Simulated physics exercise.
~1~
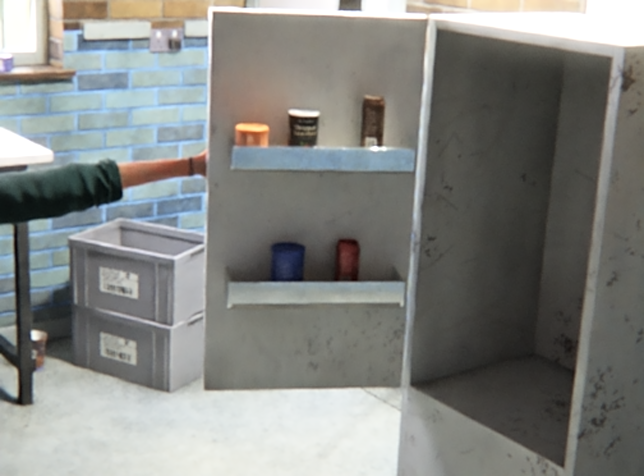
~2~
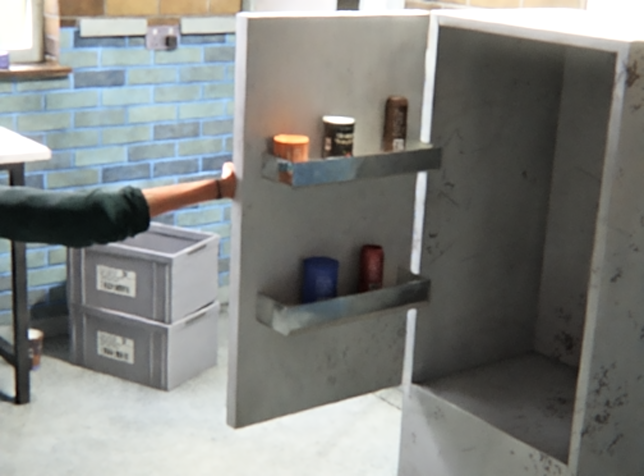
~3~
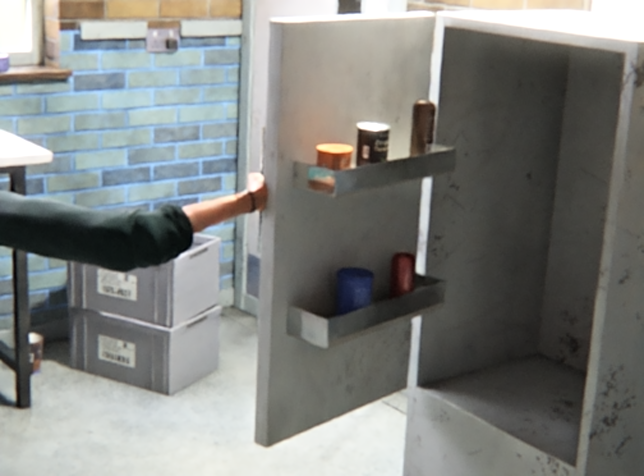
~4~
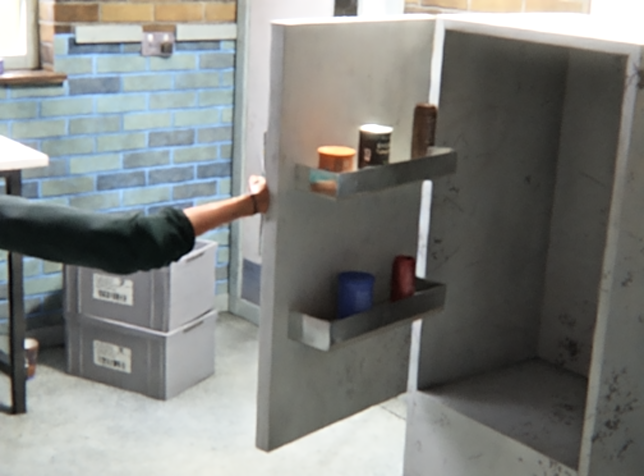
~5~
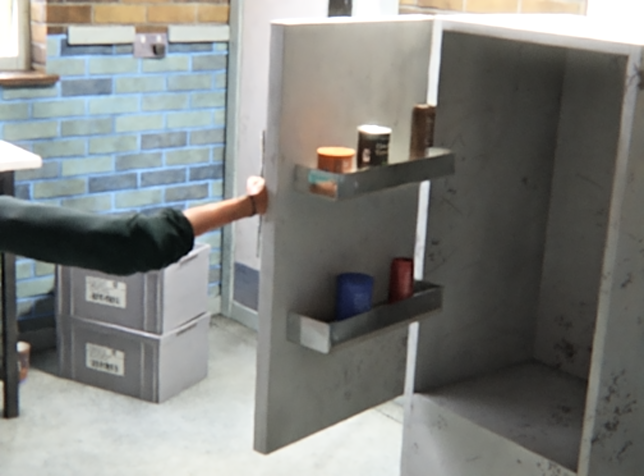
A hand swings a grey cabinet door partly closed and stops, its cans staying racked.
